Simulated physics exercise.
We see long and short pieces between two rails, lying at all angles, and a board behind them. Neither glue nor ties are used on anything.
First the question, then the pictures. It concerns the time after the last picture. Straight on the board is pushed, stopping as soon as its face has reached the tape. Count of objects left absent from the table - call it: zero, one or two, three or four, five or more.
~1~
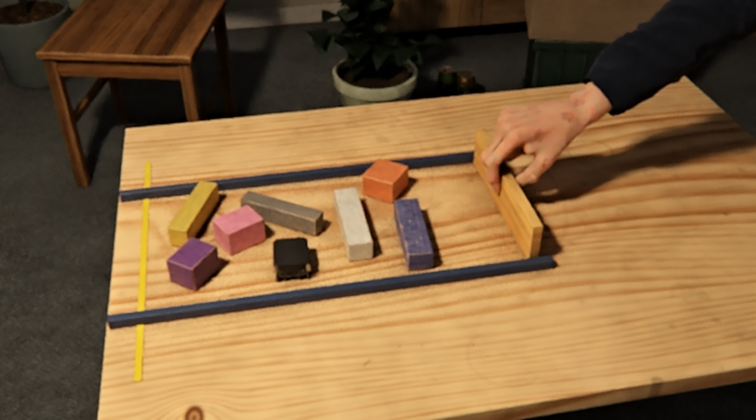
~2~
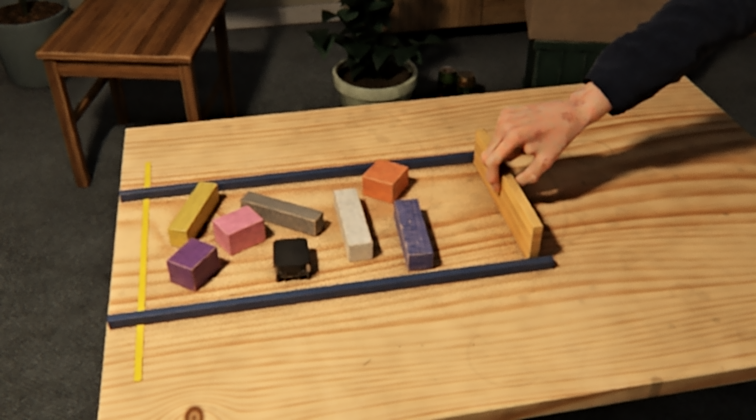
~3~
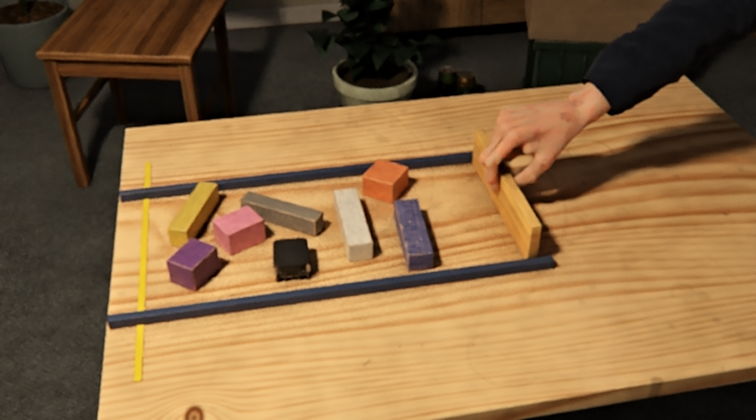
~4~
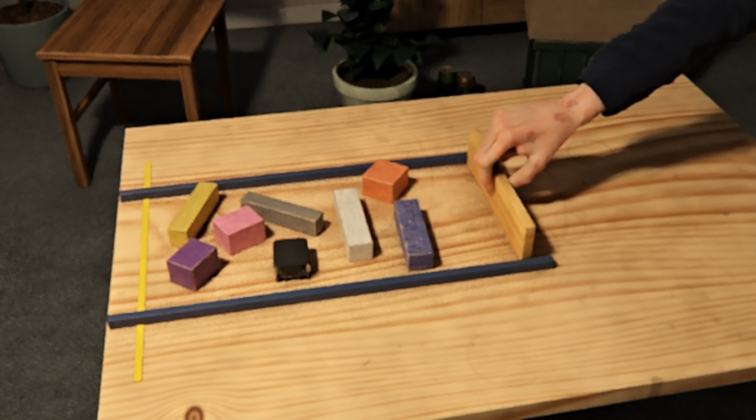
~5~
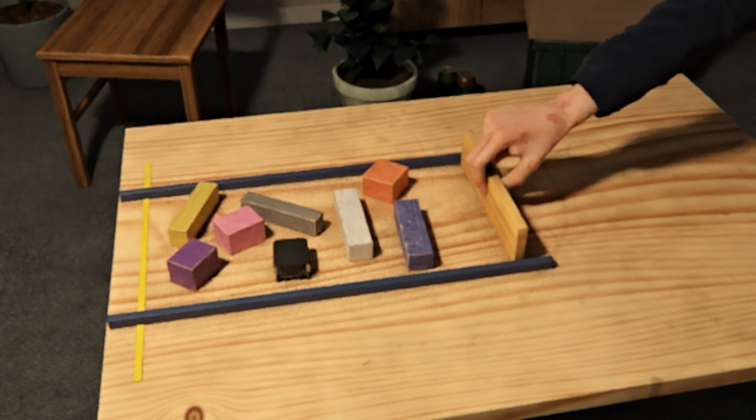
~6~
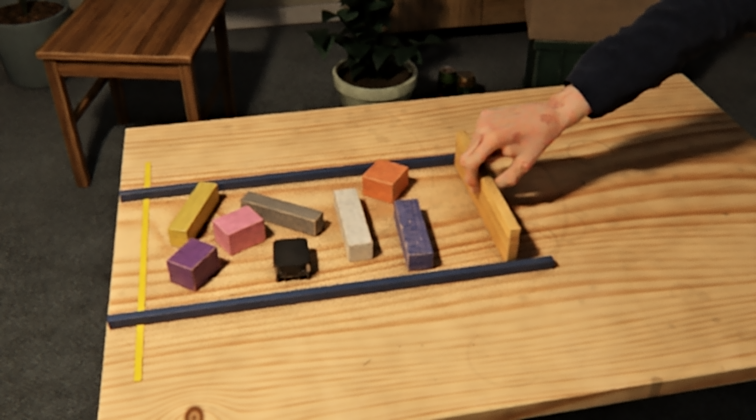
My call is five or more.
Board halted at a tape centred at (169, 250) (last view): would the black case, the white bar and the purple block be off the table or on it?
What happens: The black case goes down, the white bar does not come off, the purple block goes down.
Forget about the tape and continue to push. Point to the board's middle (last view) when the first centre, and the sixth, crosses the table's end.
It sits around (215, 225) and after that around (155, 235).
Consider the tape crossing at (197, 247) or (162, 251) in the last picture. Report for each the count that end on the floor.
Counts per try: 3; 5.
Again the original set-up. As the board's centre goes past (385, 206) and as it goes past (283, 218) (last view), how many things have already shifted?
The first number is 3, the next one 8.
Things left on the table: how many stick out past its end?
The number overhanging is 1.
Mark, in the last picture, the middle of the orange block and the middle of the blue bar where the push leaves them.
(126, 213) and (128, 270), roughly.
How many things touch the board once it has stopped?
Number in contact with it: 2.
Early on, none off yet; purple block at rest near (194, 264); yellow bar at rest near (195, 213); pink block at rest near (239, 231).
Finally, the number that fall off is five or more; lost, white bar, black case, grey bar, pink block, yellow bar and purple block.
